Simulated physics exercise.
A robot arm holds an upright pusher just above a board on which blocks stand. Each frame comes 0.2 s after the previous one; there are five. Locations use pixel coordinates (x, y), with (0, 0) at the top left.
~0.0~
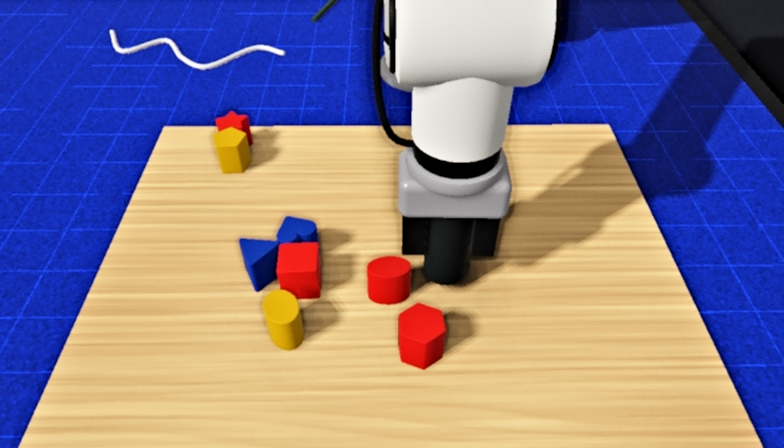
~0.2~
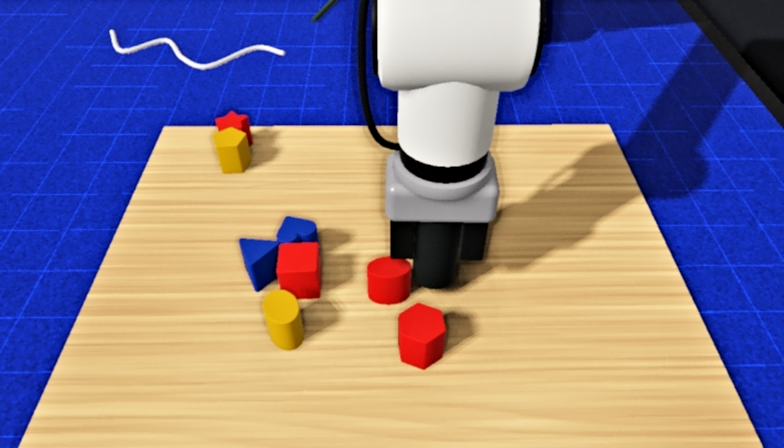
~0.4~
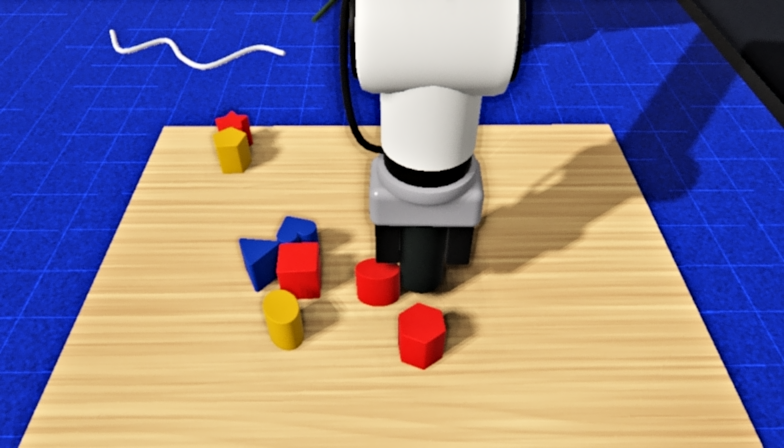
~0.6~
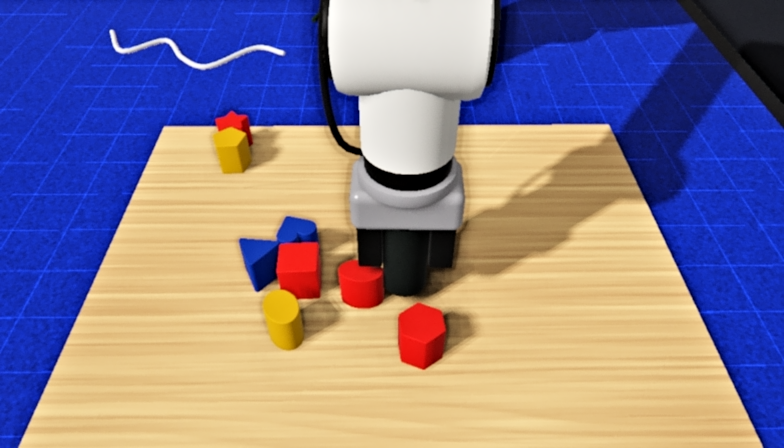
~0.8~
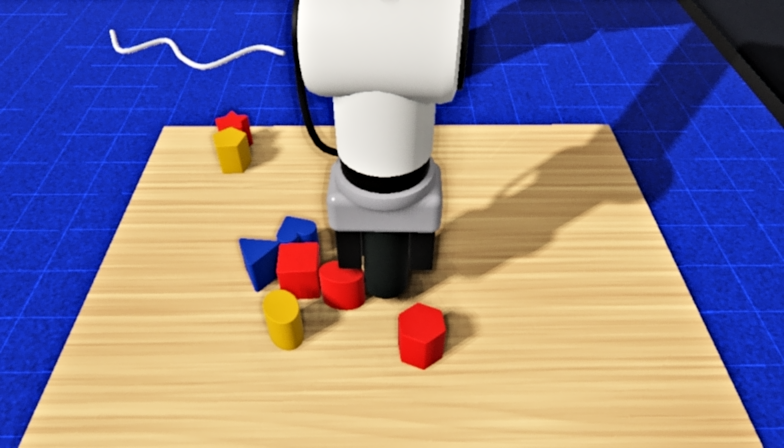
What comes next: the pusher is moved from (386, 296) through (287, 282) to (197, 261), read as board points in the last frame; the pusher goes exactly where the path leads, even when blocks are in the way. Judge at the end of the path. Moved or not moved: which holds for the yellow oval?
By the last moment, the yellow oval will have left its place.
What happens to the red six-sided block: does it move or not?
Stays where it is.
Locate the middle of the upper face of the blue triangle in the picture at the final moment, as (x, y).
The answer is (192, 209).
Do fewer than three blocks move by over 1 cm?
That would be a no.
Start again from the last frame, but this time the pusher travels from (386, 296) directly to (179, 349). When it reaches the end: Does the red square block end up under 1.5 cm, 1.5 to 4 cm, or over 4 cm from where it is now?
The move is medium, 1.5 to 4 cm.
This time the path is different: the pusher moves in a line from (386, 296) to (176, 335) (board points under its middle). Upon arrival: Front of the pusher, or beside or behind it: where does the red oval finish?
Prediction: Still leading.
On the path given first. One third of the way, pusher (316, 276); blue triangle (249, 241), turned 15° clockwise; yellow oval (273, 320); red square block (267, 260), turned 60° clockwise; red oval (284, 285), turned 90° anticlockwise.
Two thirds of the way, pusher (252, 264); blue triangle (223, 229), turned 30° clockwise; yellow oval (273, 320); red square block (206, 259), turned 65° clockwise; red oval (271, 285).
At the end, pusher (193, 249); blue triangle (192, 209), turned 60° clockwise; yellow oval (273, 320); red square block (165, 262), turned 25° clockwise; red oval (271, 285), turned 135° anticlockwise; red six-sided block not moved.
